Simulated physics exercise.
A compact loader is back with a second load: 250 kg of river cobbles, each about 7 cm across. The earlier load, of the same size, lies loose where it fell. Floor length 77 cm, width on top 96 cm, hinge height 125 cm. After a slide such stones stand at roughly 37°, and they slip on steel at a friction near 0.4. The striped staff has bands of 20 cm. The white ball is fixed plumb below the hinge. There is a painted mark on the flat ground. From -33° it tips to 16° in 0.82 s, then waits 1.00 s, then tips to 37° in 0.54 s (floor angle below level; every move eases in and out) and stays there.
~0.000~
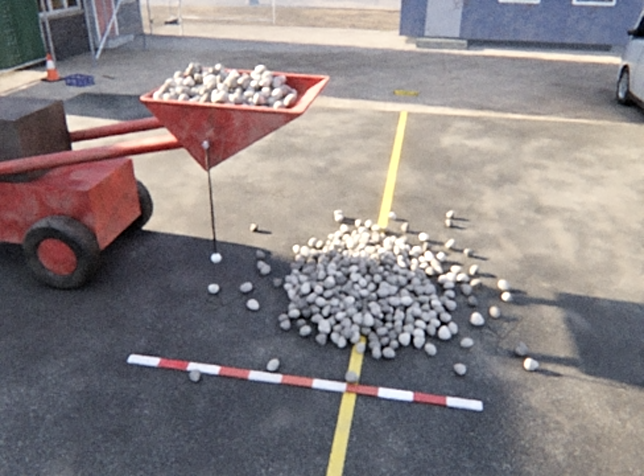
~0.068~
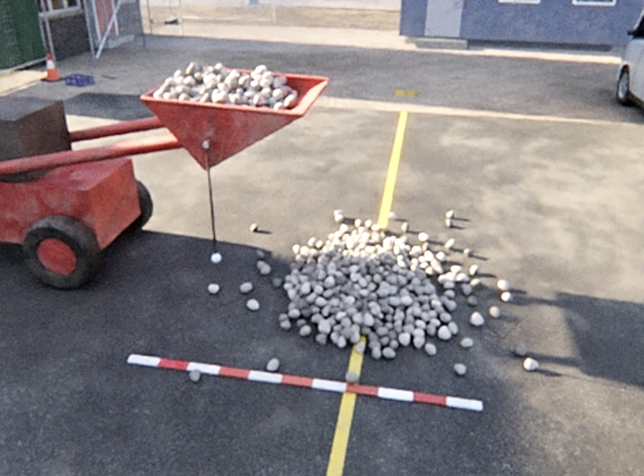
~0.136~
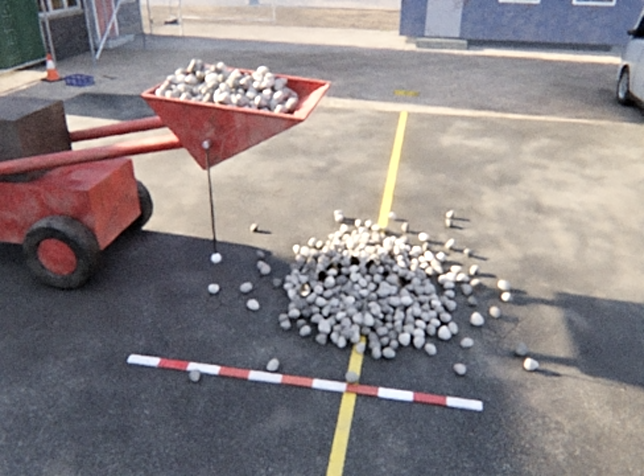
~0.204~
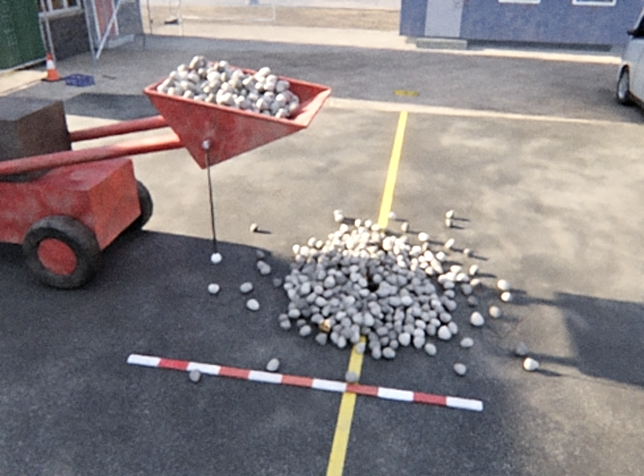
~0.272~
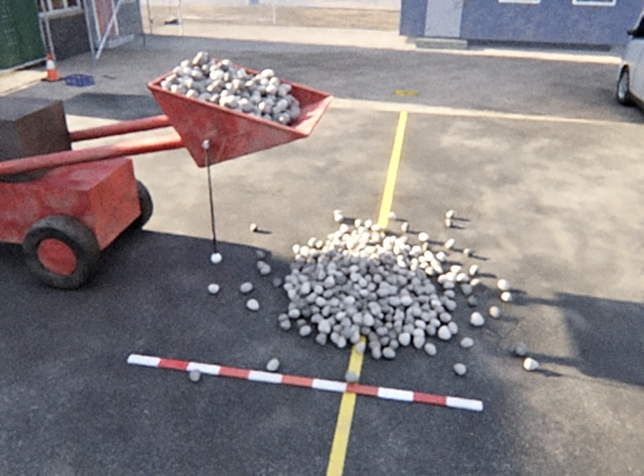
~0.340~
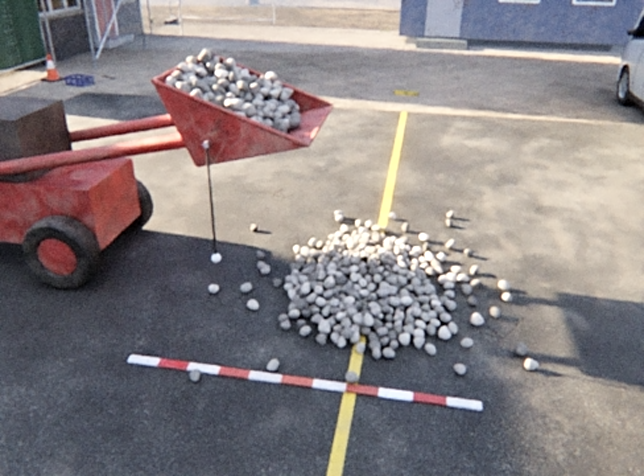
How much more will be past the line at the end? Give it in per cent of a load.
Some 30 per cent is added.
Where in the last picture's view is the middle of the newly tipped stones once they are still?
Around (350, 266).
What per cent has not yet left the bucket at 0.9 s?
Roughly 100 per cent is still inside.
After 0.6 s the floor is at 9°; in per cent of one load, 100 in the bucket, 55 short of the line, 45 past the line; the foremost stones are at (519, 311).
After 0.9 s the floor is at 16°; in per cent of one load, 99 in the bucket, 56 short of the line, 45 past the line; the foremost stones are at (519, 311).
After 2.8 s the floor is at 37°; in per cent of one load, 0 in the bucket, 128 short of the line, 72 past the line; the foremost stones are at (522, 324).
After 5.2 s the floor is at 37°; in per cent of one load, 0 in the bucket, 125 short of the line, 75 past the line; the foremost stones are at (522, 324). Net gain past the line, 30.
